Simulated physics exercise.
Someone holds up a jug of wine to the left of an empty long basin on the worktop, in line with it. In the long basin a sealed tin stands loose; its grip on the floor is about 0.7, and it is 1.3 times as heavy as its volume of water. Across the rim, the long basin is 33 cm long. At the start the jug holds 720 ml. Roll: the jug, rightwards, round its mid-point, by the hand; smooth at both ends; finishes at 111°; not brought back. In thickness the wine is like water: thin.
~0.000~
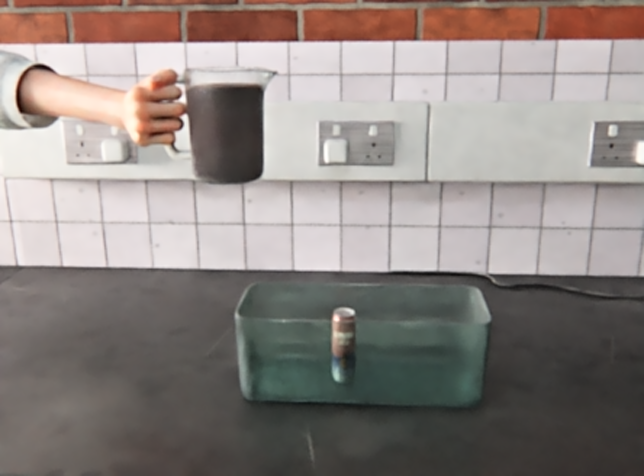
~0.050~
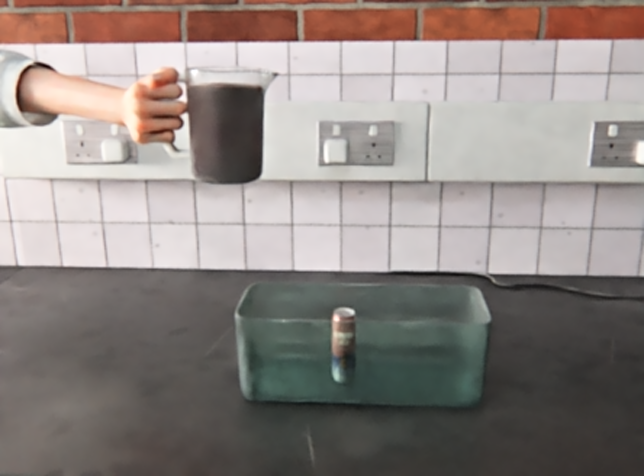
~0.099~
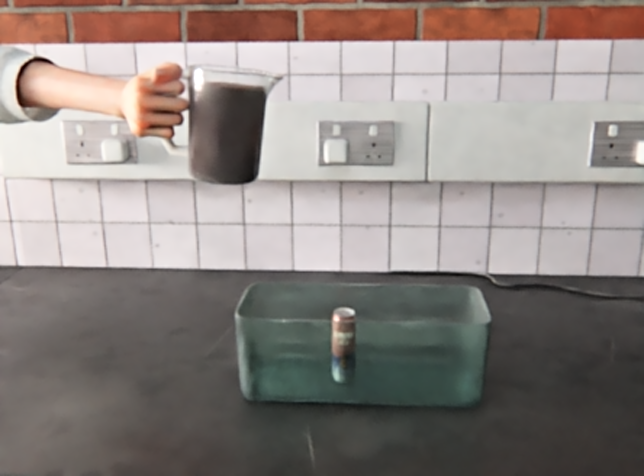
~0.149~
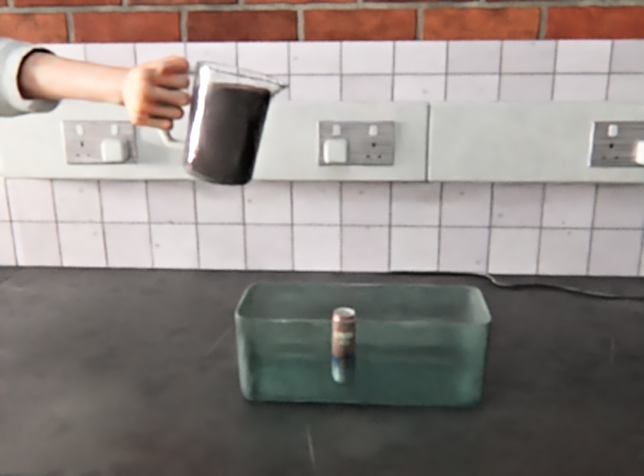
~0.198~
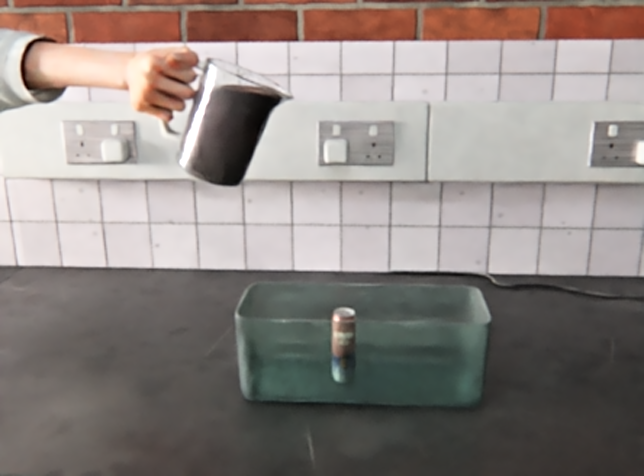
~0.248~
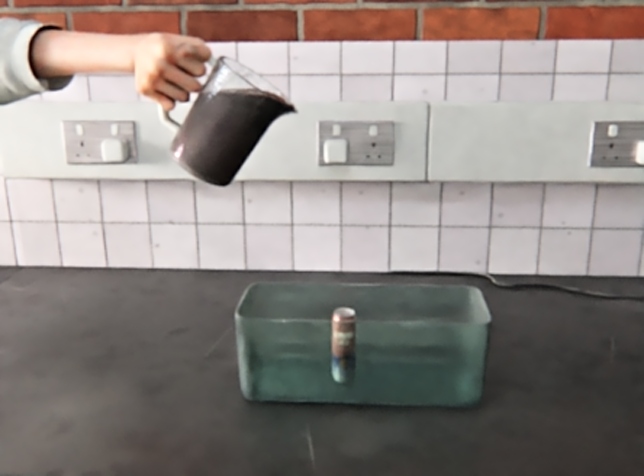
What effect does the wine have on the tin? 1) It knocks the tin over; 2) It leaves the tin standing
Option 2: It leaves the tin standing.
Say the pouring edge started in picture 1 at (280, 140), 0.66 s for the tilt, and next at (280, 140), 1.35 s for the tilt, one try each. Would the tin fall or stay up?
The tin overturns the first time and overturns the second time.
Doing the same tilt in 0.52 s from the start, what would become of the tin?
The tin stays on its base.
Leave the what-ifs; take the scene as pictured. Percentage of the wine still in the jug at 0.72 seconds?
Remaining share: Approx. 14 %.
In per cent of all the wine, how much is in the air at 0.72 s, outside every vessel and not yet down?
Airborne share: Near 32 %.
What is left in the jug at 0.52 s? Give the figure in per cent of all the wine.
About 60 per cent.
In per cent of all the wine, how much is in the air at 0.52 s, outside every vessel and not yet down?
Some 34 per cent.
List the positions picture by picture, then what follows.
In the first frame, tilt 0°; pouring edge (278, 71); surface from (190, 86) to (263, 87); the long basin's rim runs from (243, 301) to (485, 306); the tin's top is at (344, 316).
In the second frame, tilt 2°; pouring edge (280, 72); surface from (191, 86) to (264, 87).
In the third frame, tilt 6°; pouring edge (283, 77); surface from (194, 84) to (267, 89).
In the fourth frame, tilt 13°; pouring edge (289, 85); surface from (198, 86) to (273, 92).
In the fifth frame, tilt 23°; pouring edge (295, 97); surface from (196, 103) to (282, 94).
In the sixth frame, tilt 34°; pouring edge (299, 111); surface from (192, 111) to (292, 101).
By 0.52 s the tilt is 99° and 60 per cent is still to pour; the tin stands where it began.
By 0.72 s the tilt is 111° and 14 per cent is still to pour; the tin stands where it began.
By 0.93 s the tilt is 111° and 1 per cent is still to pour; the tin stands where it began.
By 1.16 s the tilt is 111° and 0 per cent is still to pour; the tin stands where it began.
At rest the tin stands where it began.
